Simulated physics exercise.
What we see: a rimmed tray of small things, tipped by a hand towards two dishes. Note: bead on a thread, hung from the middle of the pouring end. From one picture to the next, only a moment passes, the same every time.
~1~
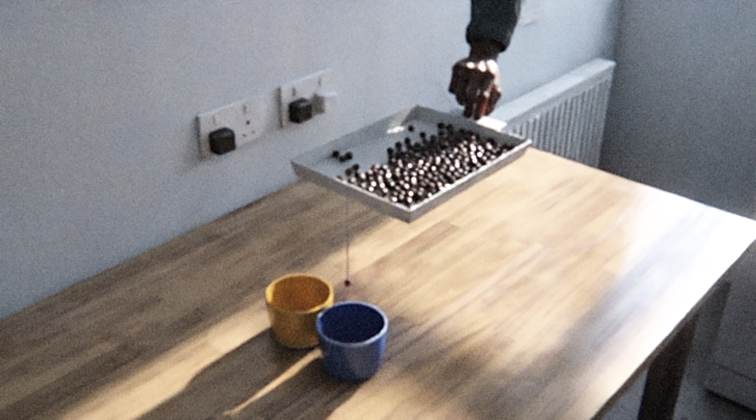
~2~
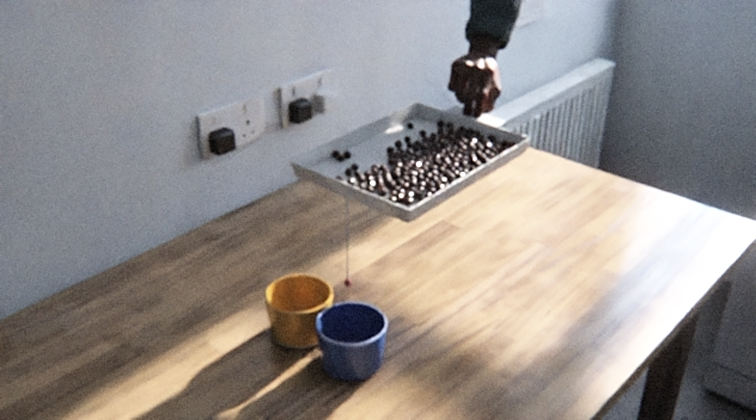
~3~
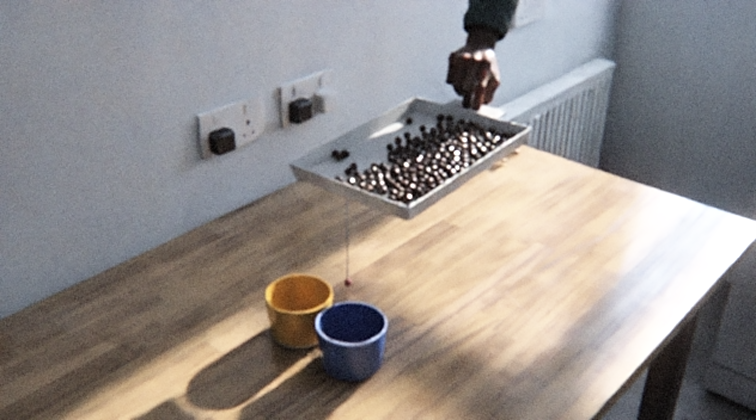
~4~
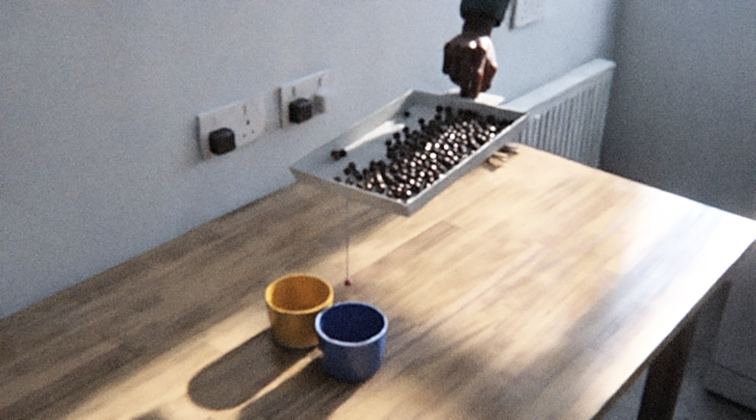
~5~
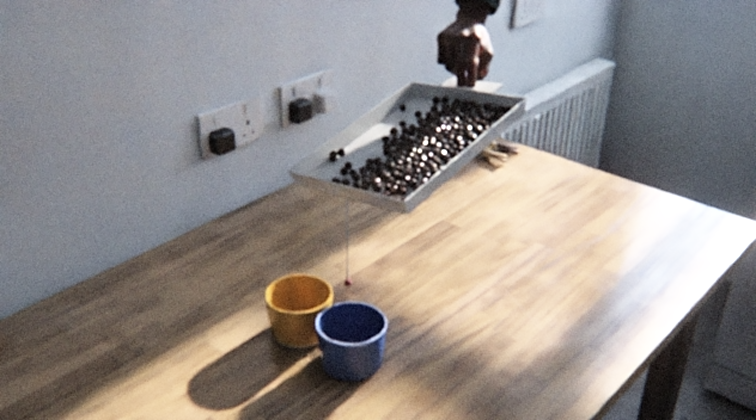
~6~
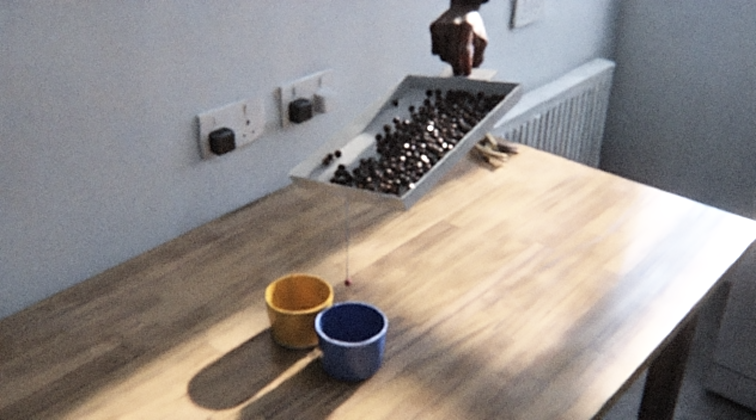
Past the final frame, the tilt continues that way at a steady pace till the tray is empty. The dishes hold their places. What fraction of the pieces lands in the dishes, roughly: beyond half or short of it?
Well, most of the load misses the dishes, as it turns out.
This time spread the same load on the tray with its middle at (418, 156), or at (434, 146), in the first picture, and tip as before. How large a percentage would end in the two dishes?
Close to 30 %, followed by close to 20 %.
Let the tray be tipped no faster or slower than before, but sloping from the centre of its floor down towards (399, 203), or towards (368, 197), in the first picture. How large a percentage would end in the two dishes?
About 20 and 60 per cent.
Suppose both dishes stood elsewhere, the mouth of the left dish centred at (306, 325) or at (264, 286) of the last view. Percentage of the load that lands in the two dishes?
About 0% on the first try and 30% on the second.
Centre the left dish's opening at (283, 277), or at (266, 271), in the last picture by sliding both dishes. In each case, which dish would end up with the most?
Result, try one: The left of the two; try two: The left of the two.
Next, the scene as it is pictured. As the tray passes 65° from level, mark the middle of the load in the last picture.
At about (315, 181).
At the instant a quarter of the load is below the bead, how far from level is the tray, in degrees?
Somewhere near 75 degrees, I'd say.
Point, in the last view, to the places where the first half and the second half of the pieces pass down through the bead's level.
I'd place the first part at (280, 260) and the rest at (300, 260).
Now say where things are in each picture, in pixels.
Corners of the pouring end at (295, 159) and (409, 208), level; middle of the load at (436, 165), chocolate balls; left dish at (276, 323); right dish at (328, 355); bead on its thread at (348, 283), in the first frame.
Corners of the pouring end at (294, 160) and (409, 207), level; middle of the load at (436, 164), in the second frame.
Corners of the pouring end at (294, 162) and (408, 205), tipped barely, lowest at the left corner; middle of the load at (436, 159), in the third frame.
Corners of the pouring end at (293, 166) and (406, 202), tipped a little, lowest at the left corner; middle of the load at (434, 152), in the fourth frame.
Corners of the pouring end at (292, 169) and (404, 199), tipped a little, lowest at the left corner; middle of the load at (431, 145), in the fifth frame.
Corners of the pouring end at (292, 173) and (401, 196), tipped clearly, lowest at the left corner; middle of the load at (424, 140), nearly all on the move; left dish at (276, 323); right dish at (328, 355), in the sixth frame.
Soon after the last picture, tray tipped steeply; most on the tray; a stray few in the left dish; a small part outside both; a small part in the air.
A little later, tray tipped past a quarter turn; a small part on the tray; about a quarter in the left dish; most outside both; a small part in the air.
Later still, tray tipped past a quarter turn; about a quarter in the left dish; most outside both.
By the end, tray tipped past a quarter turn; none in the right dish; about a quarter in the left dish; most outside both.
